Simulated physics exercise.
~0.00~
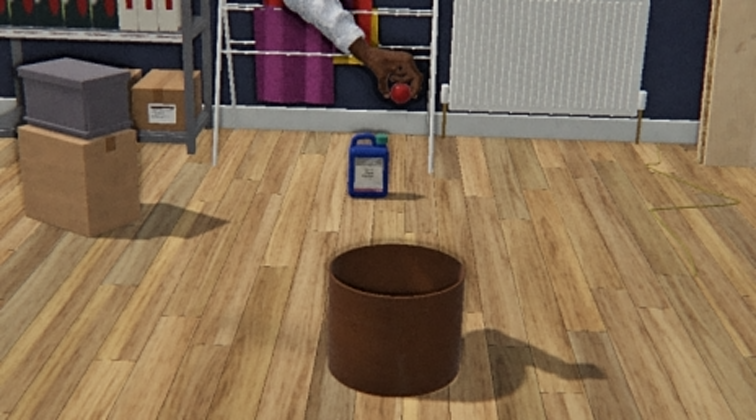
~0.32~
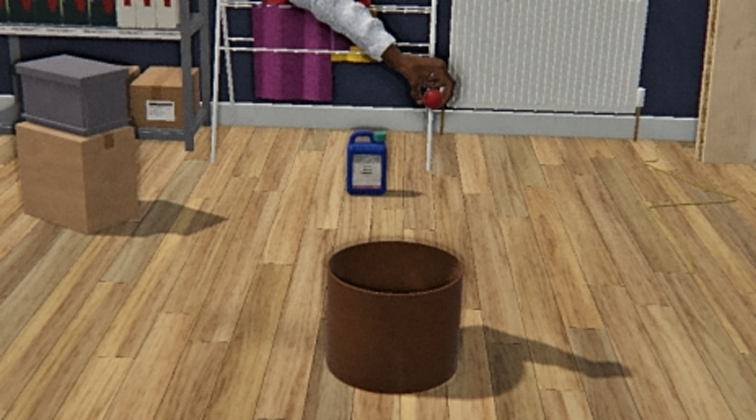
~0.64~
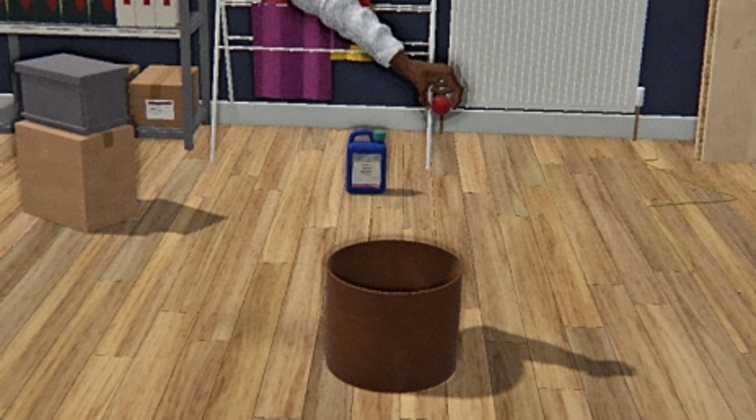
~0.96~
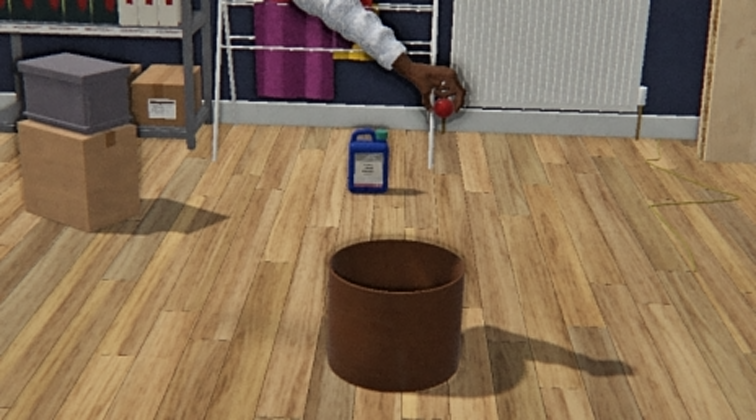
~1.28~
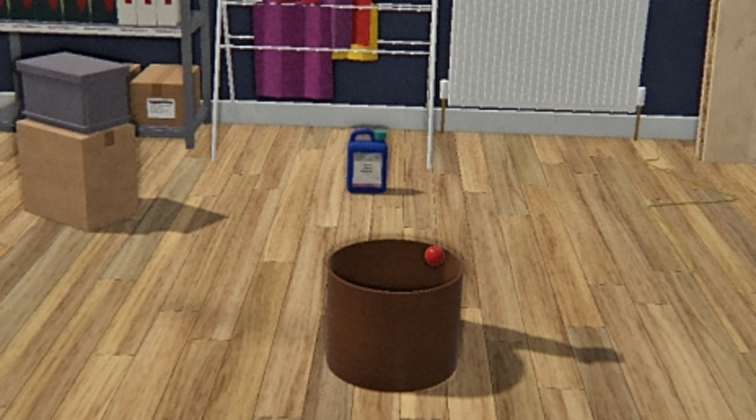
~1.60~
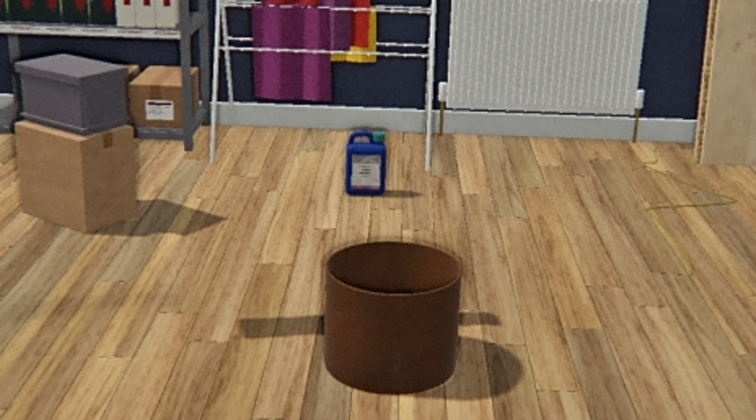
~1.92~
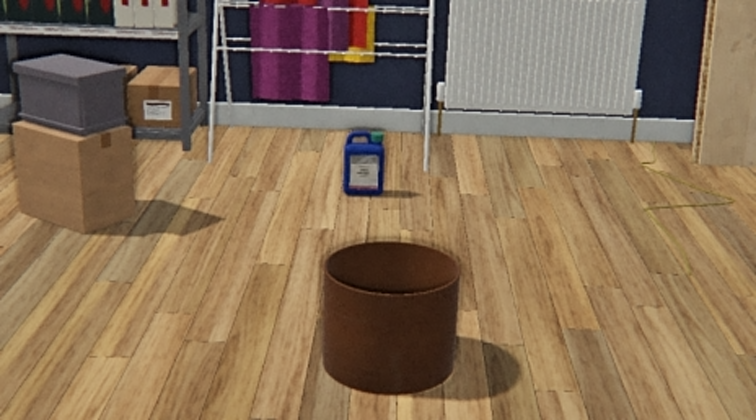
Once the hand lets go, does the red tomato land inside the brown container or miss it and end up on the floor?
The red tomato lands inside the brown container, passing through the opening near the right side of the rim and dropping out of view.
